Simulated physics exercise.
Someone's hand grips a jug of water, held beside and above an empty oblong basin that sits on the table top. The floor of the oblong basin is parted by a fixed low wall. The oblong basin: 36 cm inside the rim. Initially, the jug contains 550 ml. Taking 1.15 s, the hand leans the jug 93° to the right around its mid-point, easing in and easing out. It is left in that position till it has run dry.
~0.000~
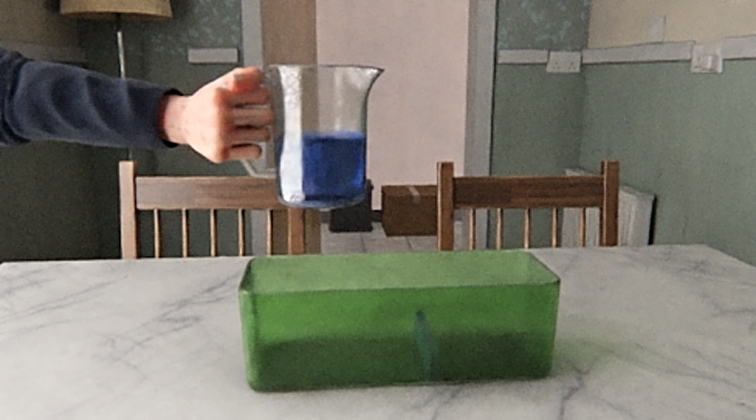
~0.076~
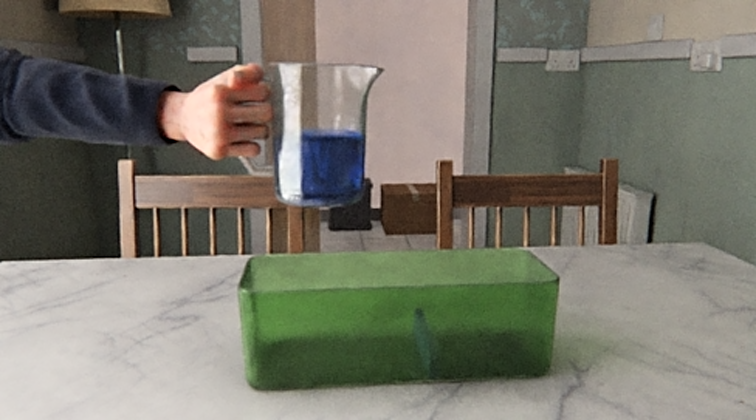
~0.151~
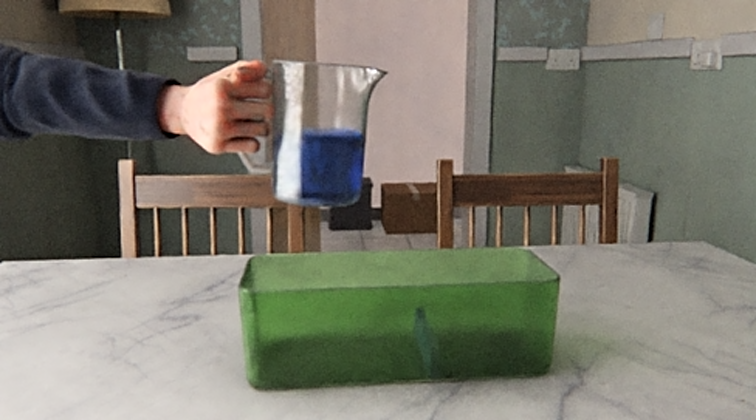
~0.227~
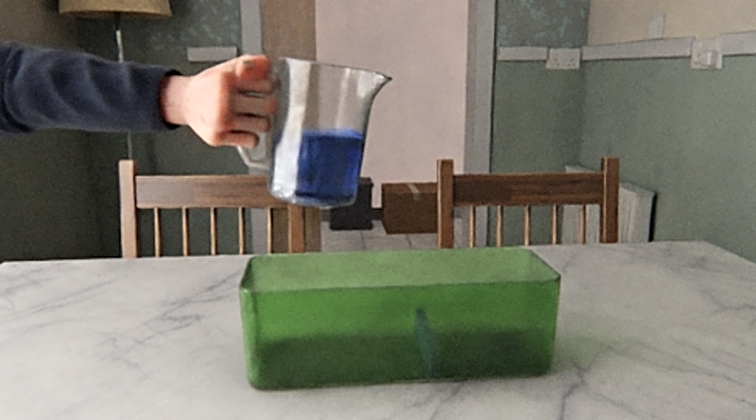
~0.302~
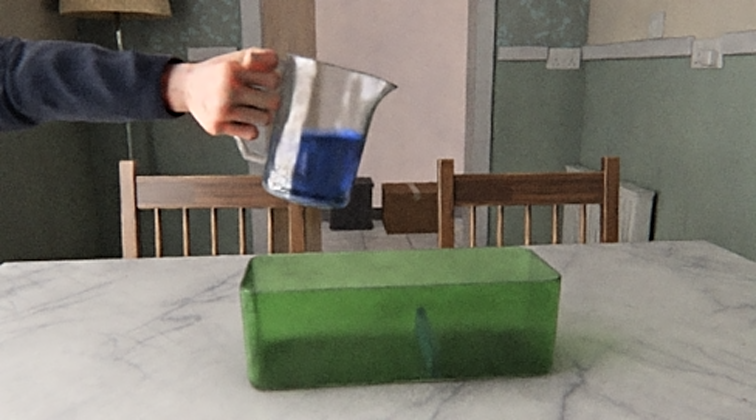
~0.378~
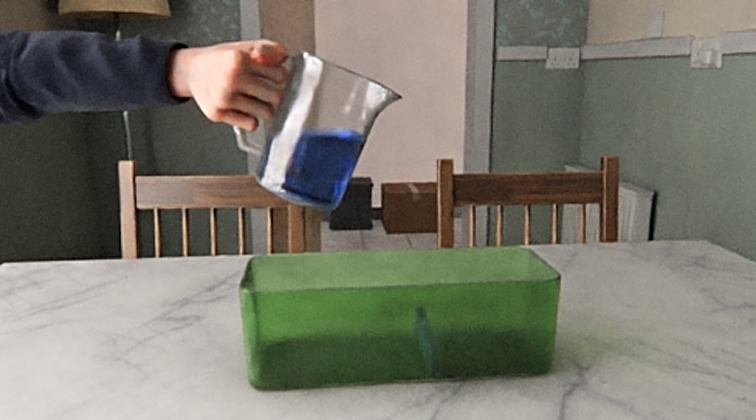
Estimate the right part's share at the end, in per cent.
Roughly 89 per cent is in the right part.
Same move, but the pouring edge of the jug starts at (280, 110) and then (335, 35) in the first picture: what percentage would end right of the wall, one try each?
Try 1: 10 %; try 2: 25 %.
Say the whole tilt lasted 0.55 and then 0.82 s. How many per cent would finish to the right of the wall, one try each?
85 in a hundred, followed by 85 in a hundred.
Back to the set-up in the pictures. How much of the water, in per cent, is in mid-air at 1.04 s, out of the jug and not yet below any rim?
I'd say some 22 per cent is in the air.
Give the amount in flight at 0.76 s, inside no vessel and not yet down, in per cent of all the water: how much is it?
Some 1 per cent, I reckon.
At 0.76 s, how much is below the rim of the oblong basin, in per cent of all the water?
Roughly 0 per cent.
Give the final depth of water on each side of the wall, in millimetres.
On the left it stands about 2 mm, on the right about 30 mm.
By 0.76 s the tilt is 69° and 99 per cent is still to pour, 0 is left of the wall and 0 right of it.
By 1.04 s the tilt is 91° and 59 per cent is still to pour, 0 is left of the wall and 18 right of it.
By 1.33 s the tilt is 93° and 21 per cent is still to pour, 2 is left of the wall and 65 right of it.
By 1.65 s the tilt is 93° and 7 per cent is still to pour, 5 is left of the wall and 85 right of it.
At rest 8 per cent lies left of the wall, 89 right of it and 1 outside.
